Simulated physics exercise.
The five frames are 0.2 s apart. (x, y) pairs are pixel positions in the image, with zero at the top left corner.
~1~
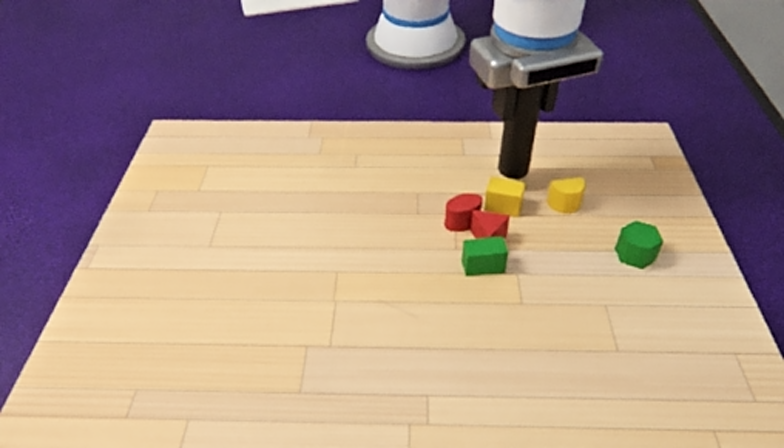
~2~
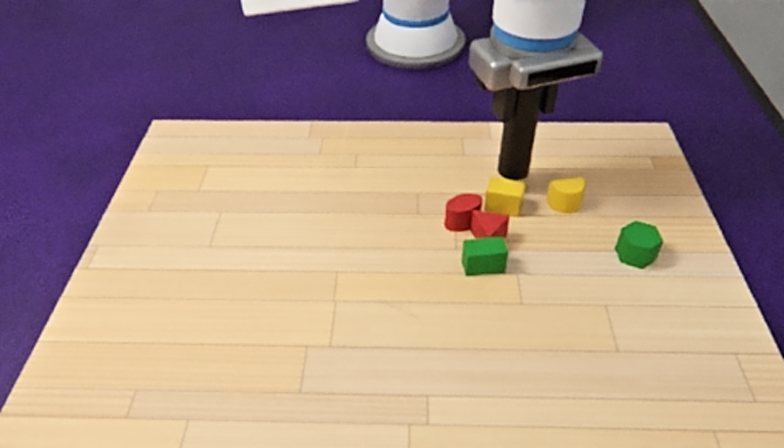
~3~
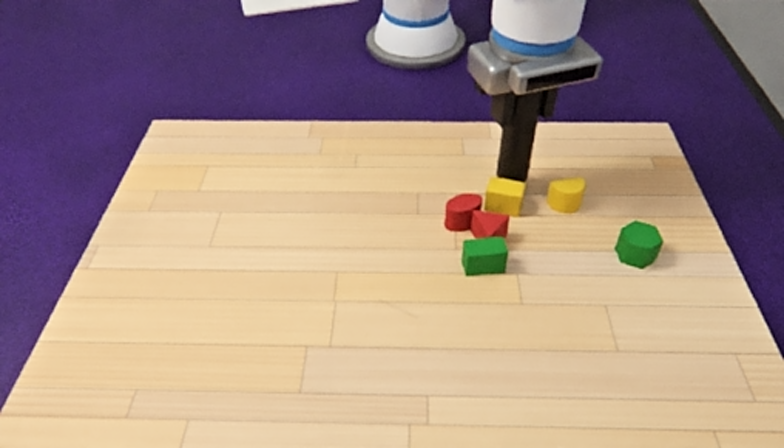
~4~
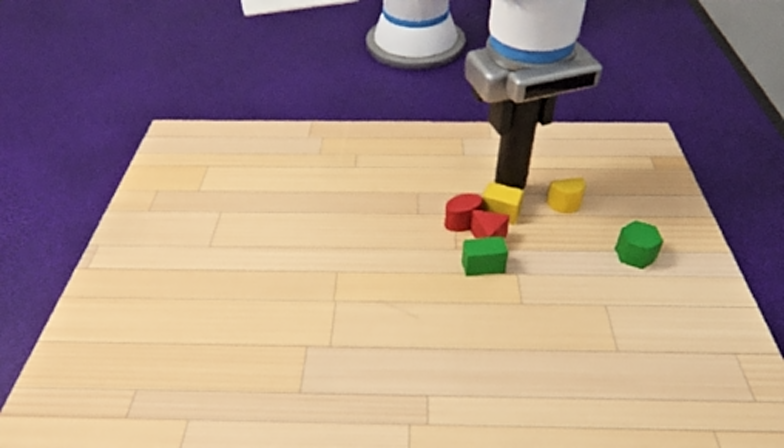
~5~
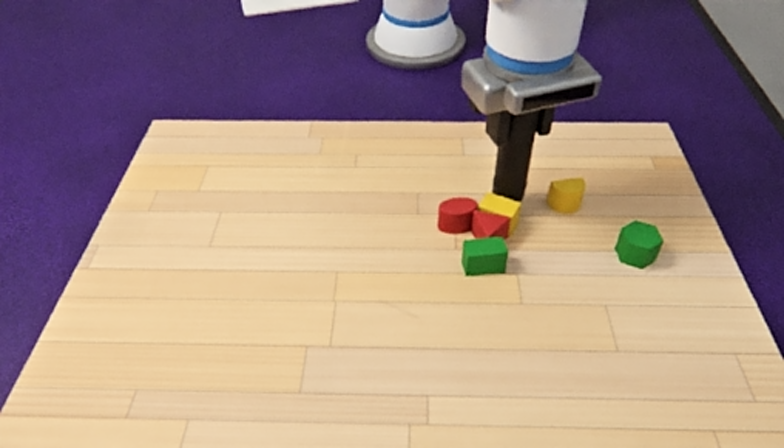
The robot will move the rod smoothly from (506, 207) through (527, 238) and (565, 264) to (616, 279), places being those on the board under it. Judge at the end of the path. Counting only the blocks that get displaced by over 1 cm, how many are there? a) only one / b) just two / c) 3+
The answer is b.
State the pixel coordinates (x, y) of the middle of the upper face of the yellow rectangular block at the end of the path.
Most likely (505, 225).
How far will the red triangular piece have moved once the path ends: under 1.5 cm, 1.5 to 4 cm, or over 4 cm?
It ends 1.5 to 4 cm away.
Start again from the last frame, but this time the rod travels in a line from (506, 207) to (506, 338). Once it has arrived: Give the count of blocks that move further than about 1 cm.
Three or more blocks move.
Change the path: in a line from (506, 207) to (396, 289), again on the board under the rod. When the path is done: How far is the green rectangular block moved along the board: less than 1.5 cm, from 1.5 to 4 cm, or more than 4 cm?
It will move between 1.5 and 4 cm.
The first path, step by step. One third of the way, rod at (530, 226); green rectangular block at (485, 249); red triangular piece at (483, 232), turned 45° clockwise; yellow rectangular block at (505, 225), turned 35° clockwise.
Two thirds of the way, rod at (570, 252); green rectangular block at (485, 249); red triangular piece at (483, 232), turned 45° clockwise; yellow rectangular block at (505, 225), turned 35° clockwise.
At the end, rod at (620, 266); green rectangular block at (485, 249); red triangular piece at (483, 232), turned 45° clockwise; yellow rectangular block at (505, 225), turned 35° clockwise; green hexagon unmoved.
